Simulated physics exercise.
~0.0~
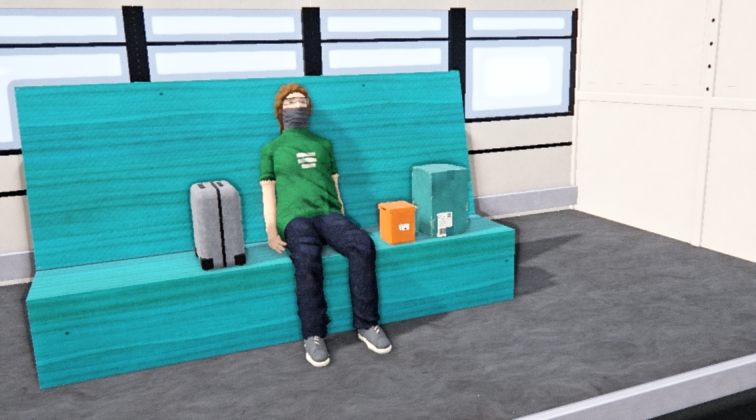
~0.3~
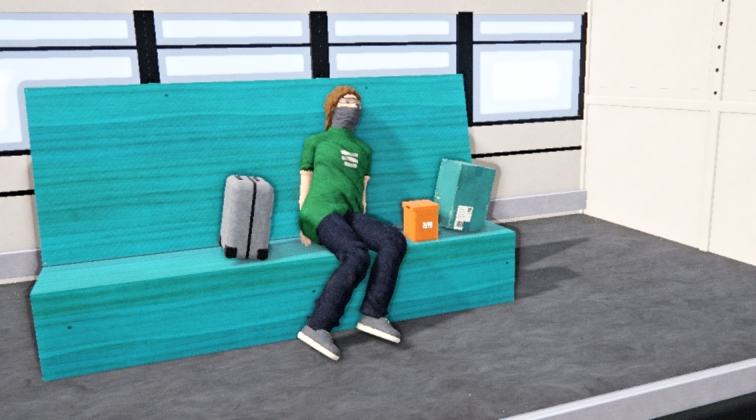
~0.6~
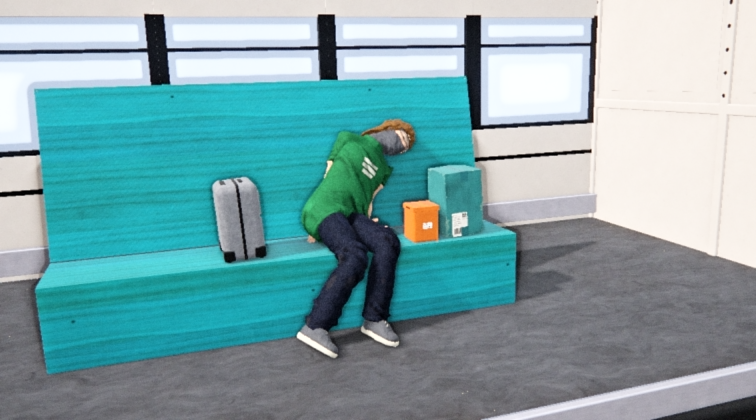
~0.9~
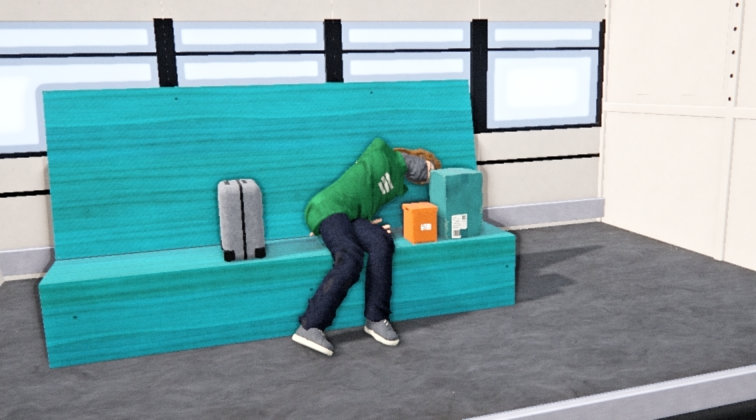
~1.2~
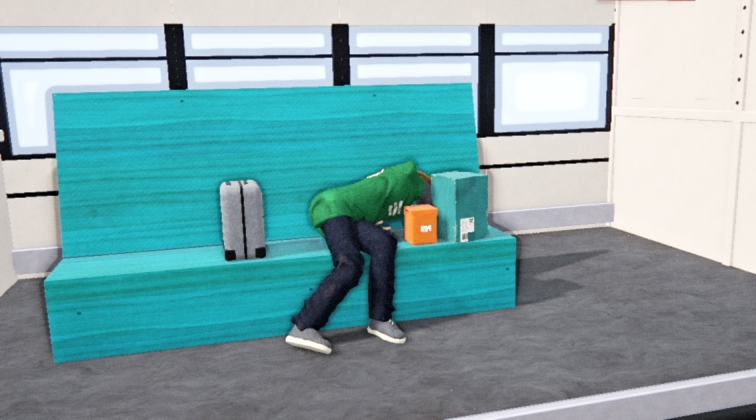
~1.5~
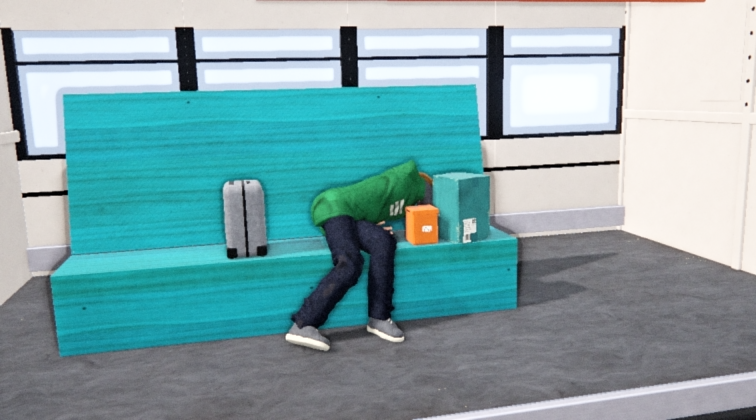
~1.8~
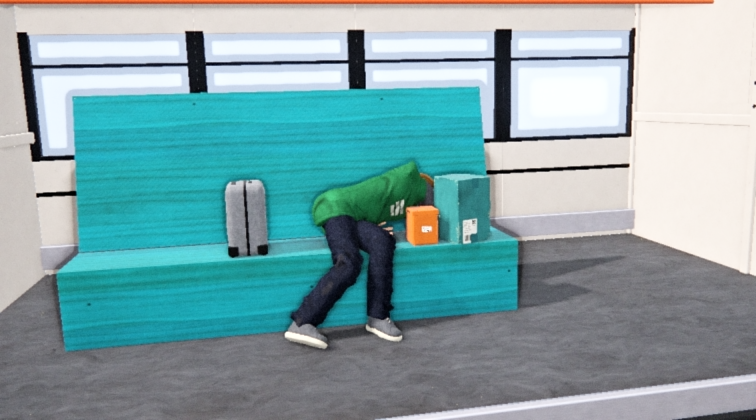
A limp commuter in a green shirt, dark trousers and a grey face covering sits slumped on a long turquoise bench in a metro car, seen from the front as the view drifts slightly sideways. A grey suitcase stands to the left, with a small orange box and a larger teal one to the right. Everything slides a little to the right, and the suitcase and teal box tilt, then settle upright. The commuter topples right, head sinking behind the orange box against the teal one. The commuter ends folded over, hips still on the seat, all the luggage standing.
